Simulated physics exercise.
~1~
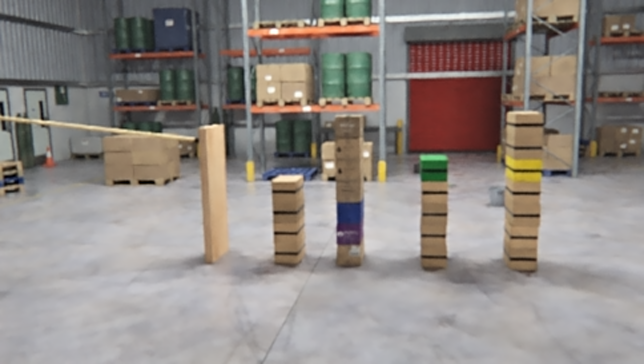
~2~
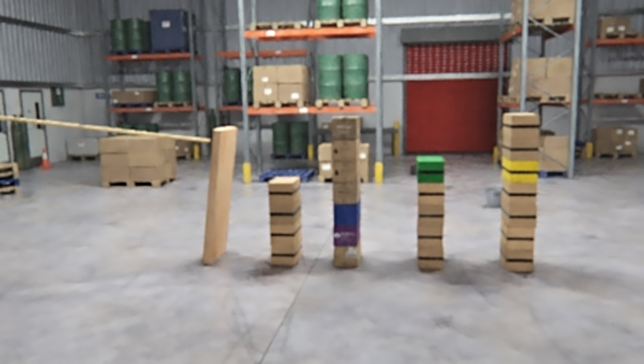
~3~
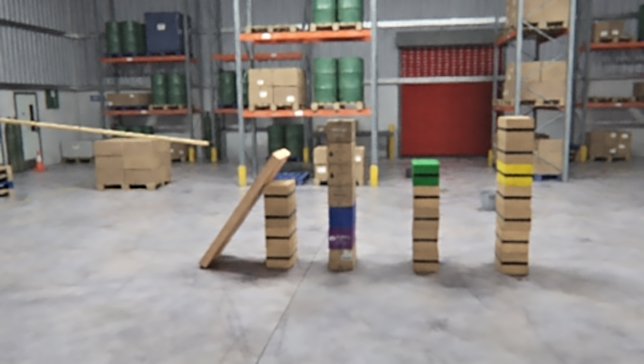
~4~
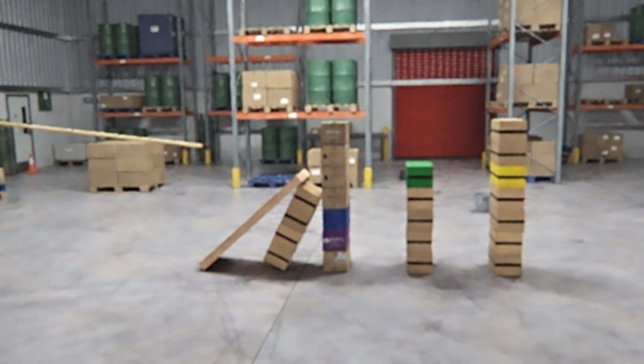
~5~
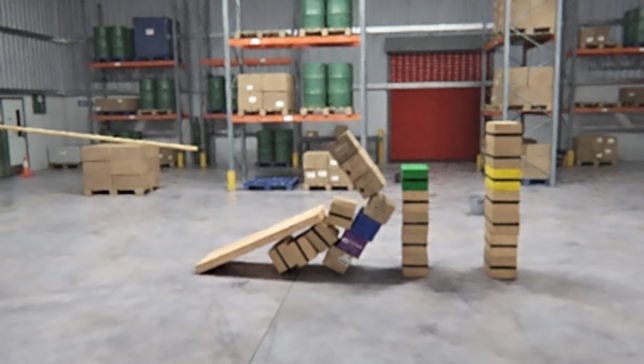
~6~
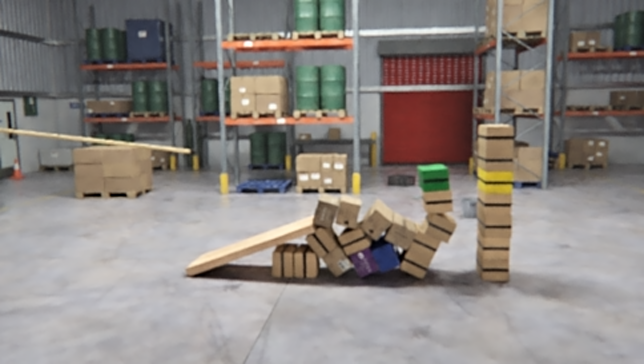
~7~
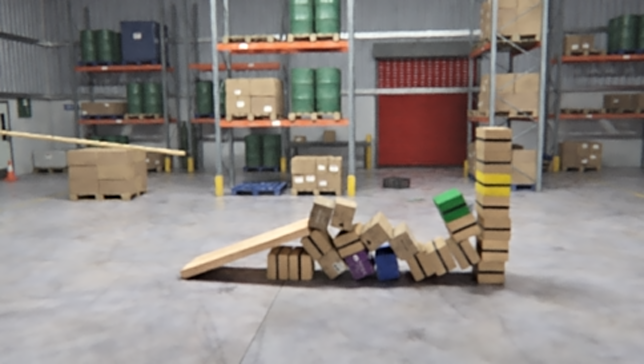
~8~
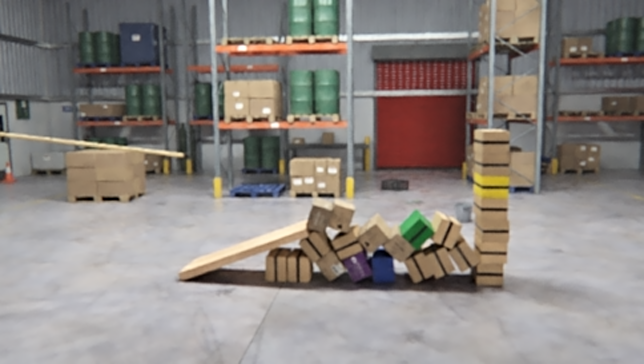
In a warehouse with tall racks and a red shutter door, four stacks of taped cartons stand in a row to the right of an upright board, with a long pole reaching in from the left. The board tips right and leans onto the first stack, which tilts into the taller one beside it. That stack buckles, its blue and purple cartons turning as they drop, and its upper part knocks into the third. The third stack topples right against the last, and its green carton slides down onto the heap. The last stack, with its yellow carton, stays standing.
